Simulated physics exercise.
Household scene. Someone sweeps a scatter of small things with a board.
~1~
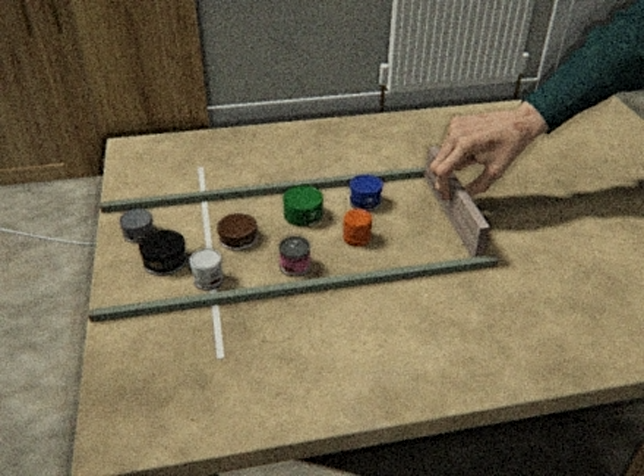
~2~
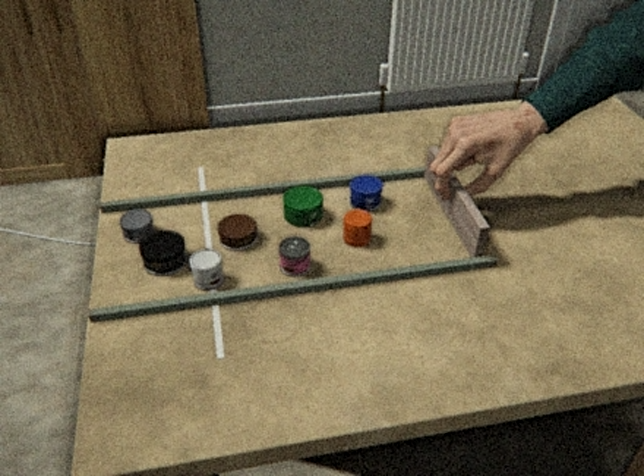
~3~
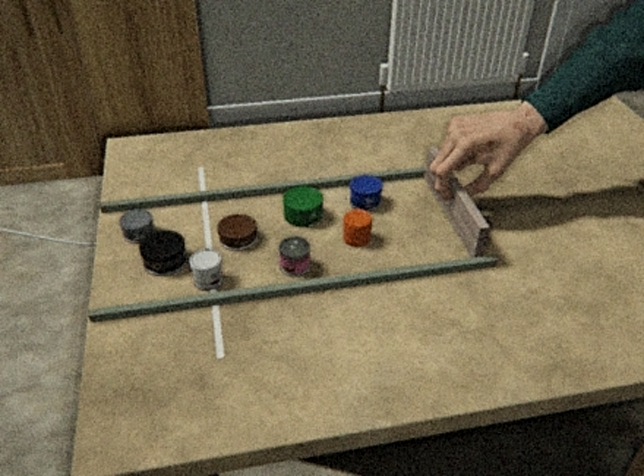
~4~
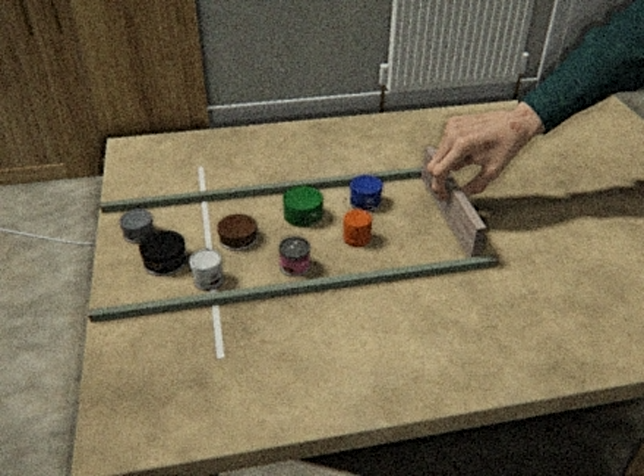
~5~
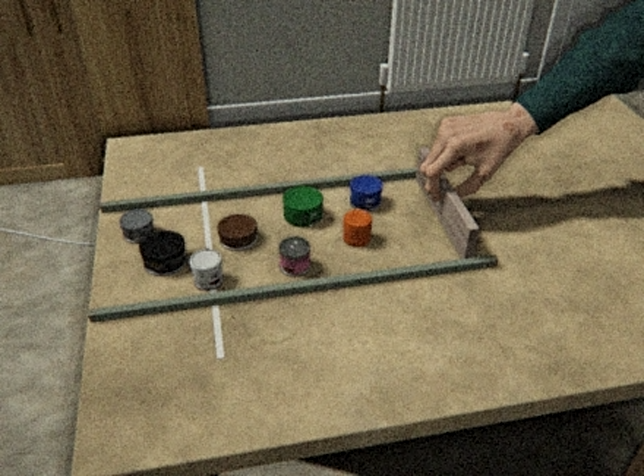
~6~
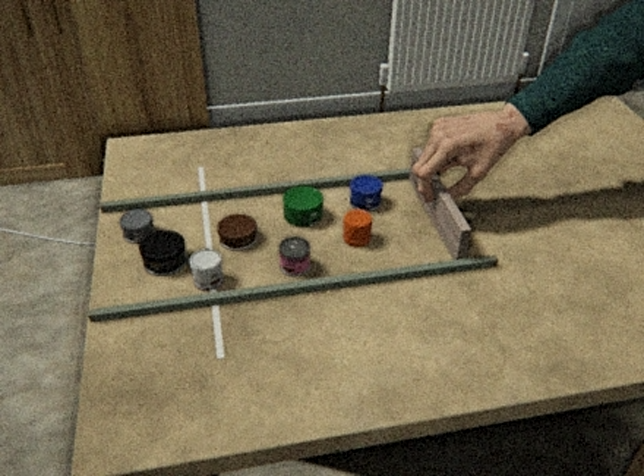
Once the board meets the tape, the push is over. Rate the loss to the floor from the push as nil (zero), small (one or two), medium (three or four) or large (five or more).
The loss is nil.
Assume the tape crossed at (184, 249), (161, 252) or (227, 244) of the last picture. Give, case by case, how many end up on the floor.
Try 1: 1; try 2: 1; try 3: 0.
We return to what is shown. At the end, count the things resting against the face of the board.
3 are in contact with it.
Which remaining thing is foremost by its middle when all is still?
Result - foremost is the black pot.
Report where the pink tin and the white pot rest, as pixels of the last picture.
About (196, 270), and the other about (166, 280).
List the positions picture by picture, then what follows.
The first frame shows grey pot (137, 226); black pot (164, 252); white pot (207, 270); board (454, 200); tape (209, 246).
The second frame shows black pot (164, 253); orange lid (358, 228).
The third frame shows white pot (207, 270); blue pot (366, 193).
The fourth frame shows grey pot (137, 226); board (451, 200).
The fifth frame shows black pot (164, 253); pink tin (295, 257).
The sixth frame shows grey pot (137, 226); black pot (164, 253); white pot (207, 270); board (437, 202); tape (209, 246).
Soon after, none off yet; grey pot at rest near (137, 226); black pot at rest near (164, 253); white pot at rest near (207, 270).
At rest, the number that fall off is zero.
